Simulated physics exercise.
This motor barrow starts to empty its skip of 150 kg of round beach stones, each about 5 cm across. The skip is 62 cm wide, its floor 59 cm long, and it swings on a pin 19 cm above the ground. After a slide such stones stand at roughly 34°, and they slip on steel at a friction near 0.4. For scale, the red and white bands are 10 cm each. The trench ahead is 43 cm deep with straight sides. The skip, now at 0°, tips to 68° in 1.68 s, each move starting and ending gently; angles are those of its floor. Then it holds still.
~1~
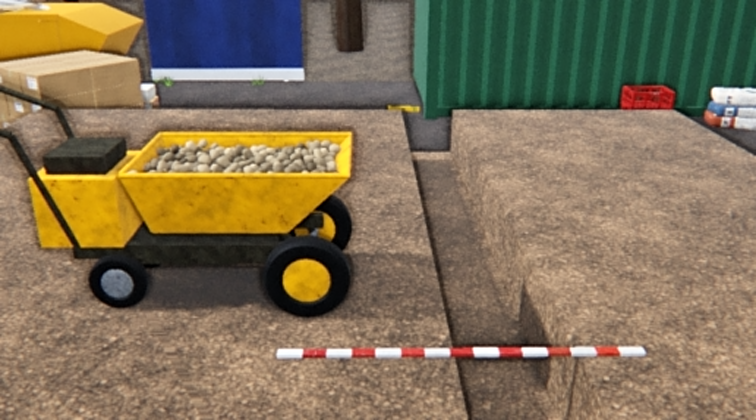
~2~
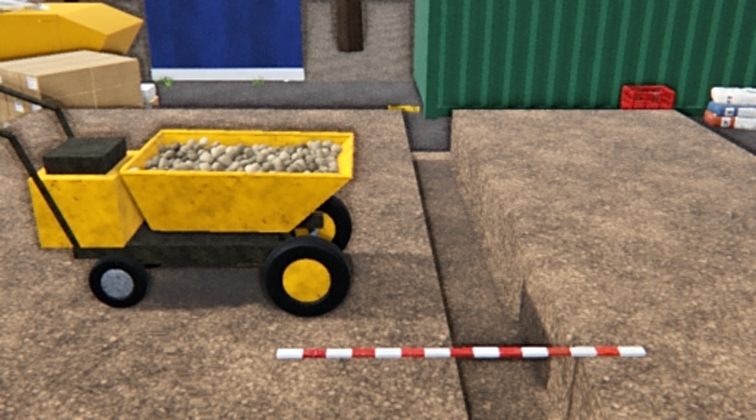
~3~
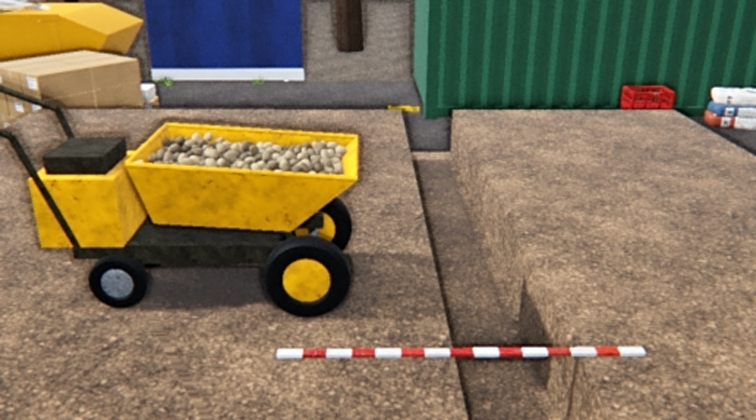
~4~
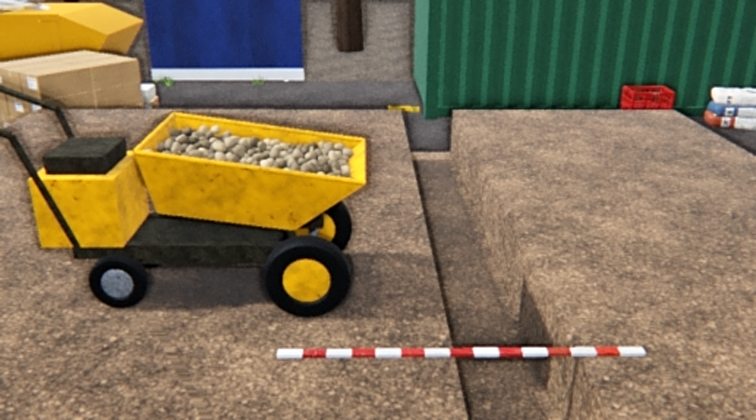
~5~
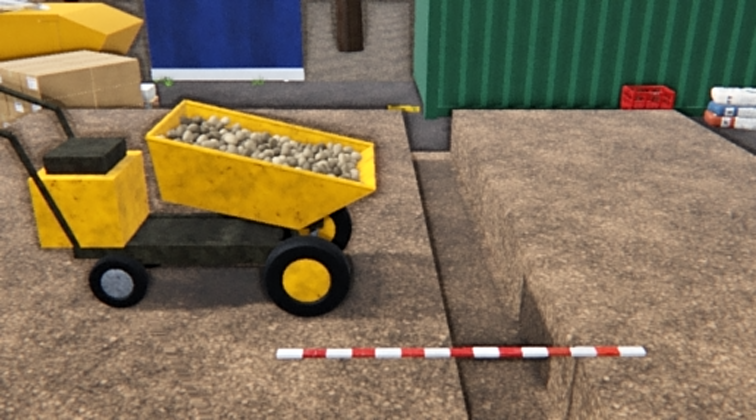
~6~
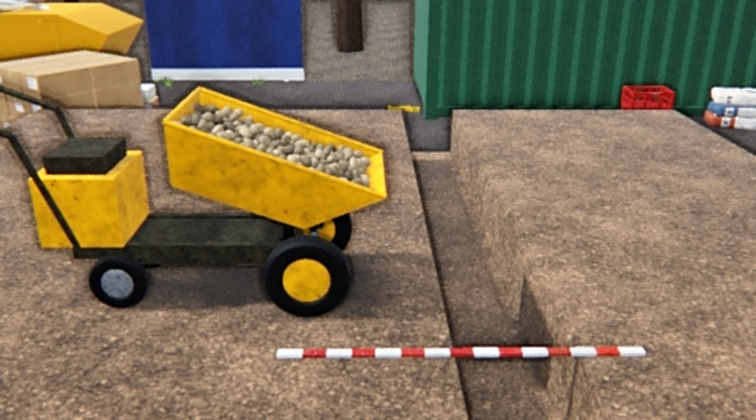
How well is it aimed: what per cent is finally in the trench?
Close to 100 in a hundred.
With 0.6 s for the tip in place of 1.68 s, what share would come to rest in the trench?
Then about 100 per cent.
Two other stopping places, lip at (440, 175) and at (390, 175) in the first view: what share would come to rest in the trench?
Near 60 per cent from the first place, 100 from the second.
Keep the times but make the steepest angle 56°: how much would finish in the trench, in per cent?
Then about 95 per cent.
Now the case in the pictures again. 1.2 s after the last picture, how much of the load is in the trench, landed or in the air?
About 65 per cent by then.
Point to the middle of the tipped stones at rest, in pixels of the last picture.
Their middle is at about (491, 348).
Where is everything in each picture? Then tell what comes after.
The first picture shows lip at (349, 176), floor tilted 0°, highest stones at (260, 152).
In the second picture, the skip is at 1°, its lip at (351, 177); the top of the load is at (262, 151).
The third picture shows lip at (356, 179), floor tilted 4°, highest stones at (215, 146).
The fourth picture shows lip at (365, 183), floor tilted 8°, highest stones at (202, 137).
In the fifth picture, the skip is at 13°, its lip at (375, 189); the top of the load is at (194, 126).
The sixth picture shows lip at (386, 197), floor tilted 20°, highest stones at (205, 113).
Then, 0.7 s after the last picture the floor is at 57°, 98 % in the skip, 2 % short of the trench; the foremost stones are at (438, 230).
Then, 1.2 s after the last picture the floor is at 68°, 31 % in the skip, 2 % short of the trench, 67 % in the trench; the foremost stones are at (533, 349).
Then, 1.5 s after the last picture the floor is at 68°, 7 % in the skip, 2 % short of the trench, 91 % in the trench; the foremost stones are at (528, 333).
Then, 3.5 s after the last picture the floor is at 68°, 0 % in the skip, 100 % in the trench; the foremost stones are at (533, 344).
